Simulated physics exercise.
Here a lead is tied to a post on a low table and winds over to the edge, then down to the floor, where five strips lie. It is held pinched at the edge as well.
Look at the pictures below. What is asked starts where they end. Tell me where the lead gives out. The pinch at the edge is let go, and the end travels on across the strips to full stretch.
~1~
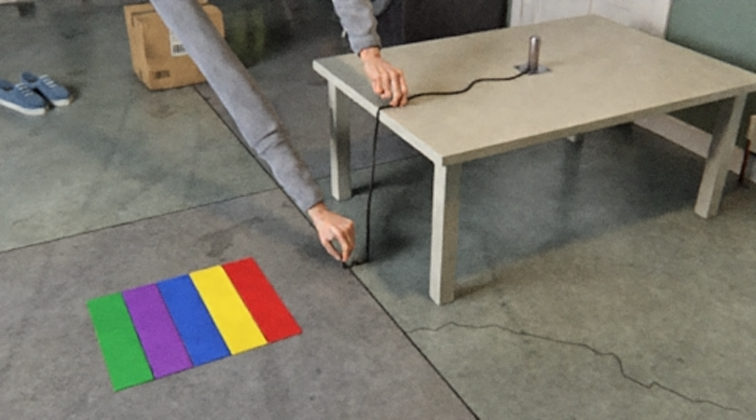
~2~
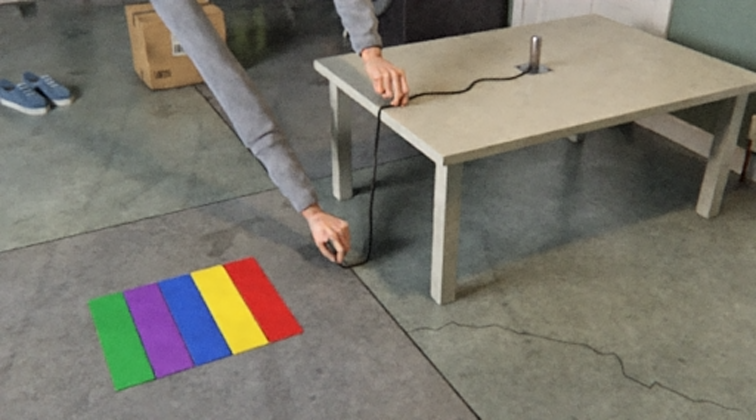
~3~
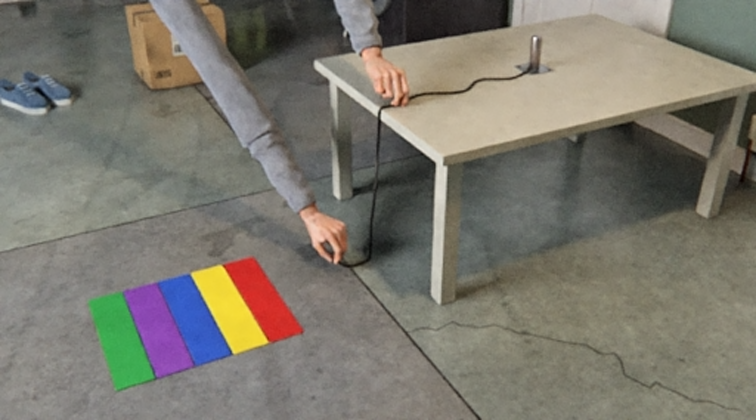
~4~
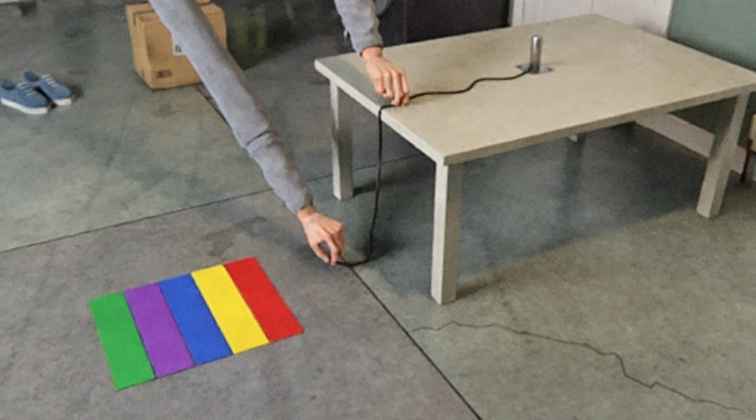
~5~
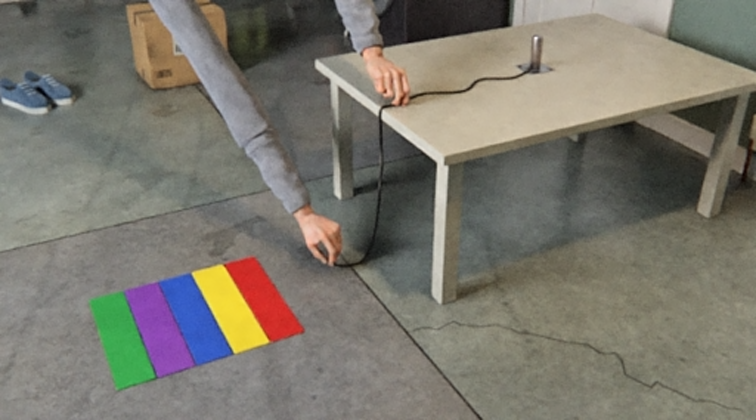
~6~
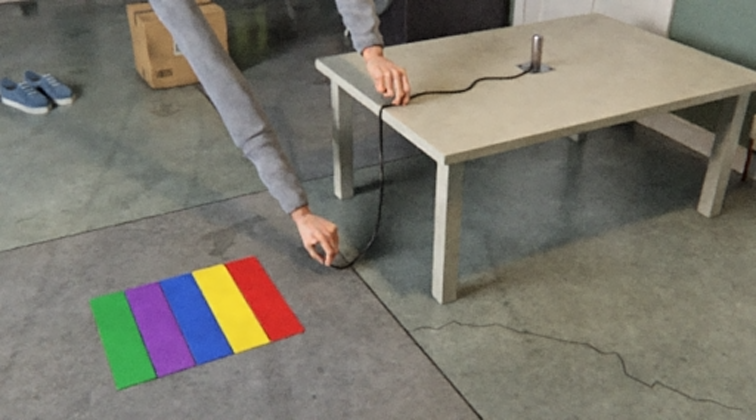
It gives out over the yellow strip.
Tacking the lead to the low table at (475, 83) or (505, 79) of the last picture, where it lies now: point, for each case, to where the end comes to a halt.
First (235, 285), then (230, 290).
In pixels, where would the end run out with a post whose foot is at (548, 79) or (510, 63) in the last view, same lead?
Around (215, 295) and (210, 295), in that order.
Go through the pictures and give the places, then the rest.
The first frame shows end (342, 258); red (276, 322); yellow (242, 333); blue (205, 344); purple (168, 355); green (129, 367).
The second frame shows end (337, 259); lead through (516, 77) (470, 88) (414, 97) (378, 130) (373, 191) (370, 246).
The third frame shows end (334, 260).
The fourth frame shows end (331, 261); lead through (516, 77) (470, 87) (415, 96) (380, 130) (378, 190) (371, 245).
The fifth frame shows end (328, 261).
The sixth frame shows end (326, 262); lead through (517, 76) (471, 87) (416, 96) (381, 129) (382, 189) (370, 245).
Soon after, end near (275, 276); short of the strips.
Then, end near (245, 285); over red.
At full stretch, end near (226, 290); over yellow. It halts on the yellow strip.
